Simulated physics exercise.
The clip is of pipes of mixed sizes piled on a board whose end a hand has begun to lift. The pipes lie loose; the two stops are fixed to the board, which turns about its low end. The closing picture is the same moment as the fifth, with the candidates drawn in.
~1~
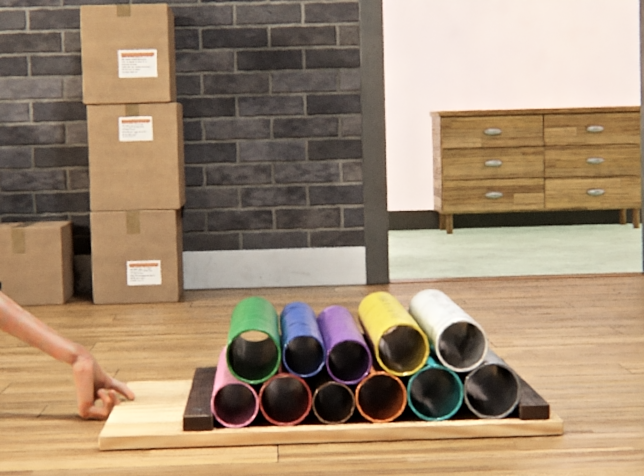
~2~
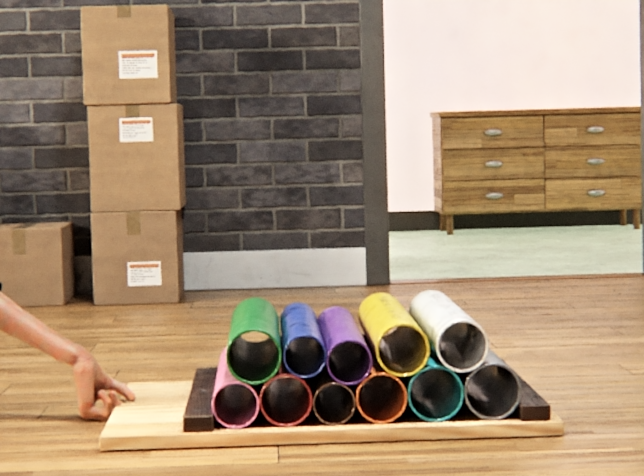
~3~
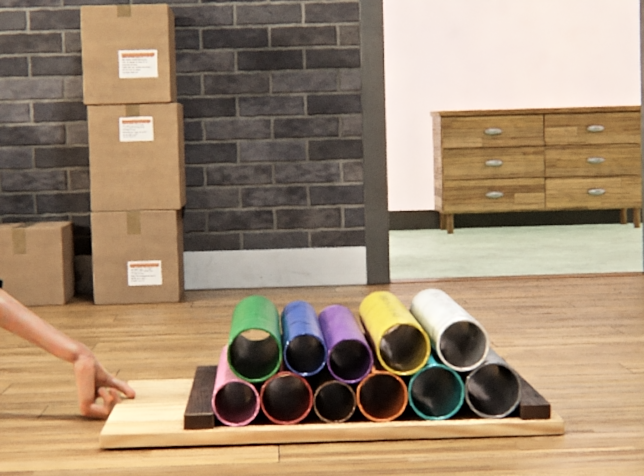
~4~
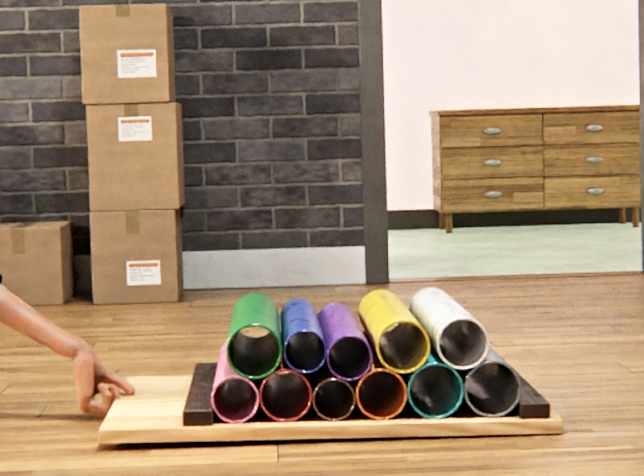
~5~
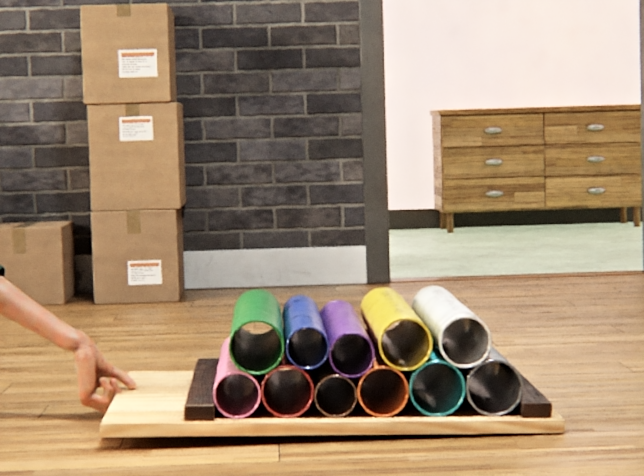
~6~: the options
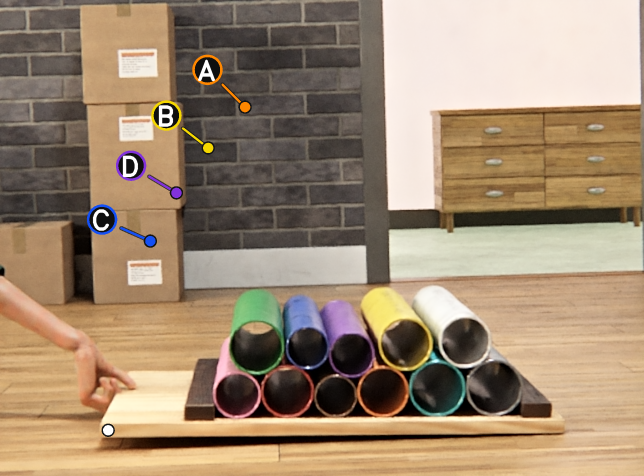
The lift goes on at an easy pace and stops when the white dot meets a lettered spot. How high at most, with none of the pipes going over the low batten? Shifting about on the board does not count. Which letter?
Lift it to C and no more.
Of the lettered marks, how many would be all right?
One of the four.
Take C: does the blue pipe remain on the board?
The blue pipe: Yes.
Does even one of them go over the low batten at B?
Yes.
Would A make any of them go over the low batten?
Yes.
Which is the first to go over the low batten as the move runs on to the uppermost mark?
It is the white one.
On the copy, A at (245, 107); B at (208, 148); C at (150, 241); D at (177, 193); the white dot at (108, 430).
On C. First, board at 16°.
Then, board at 26°.
Finally, board at 26°, none over the low batten.
By contrast, A eleven over the low batten; B eleven over the low batten; D four over the low batten (yellow, purple, blue, white).
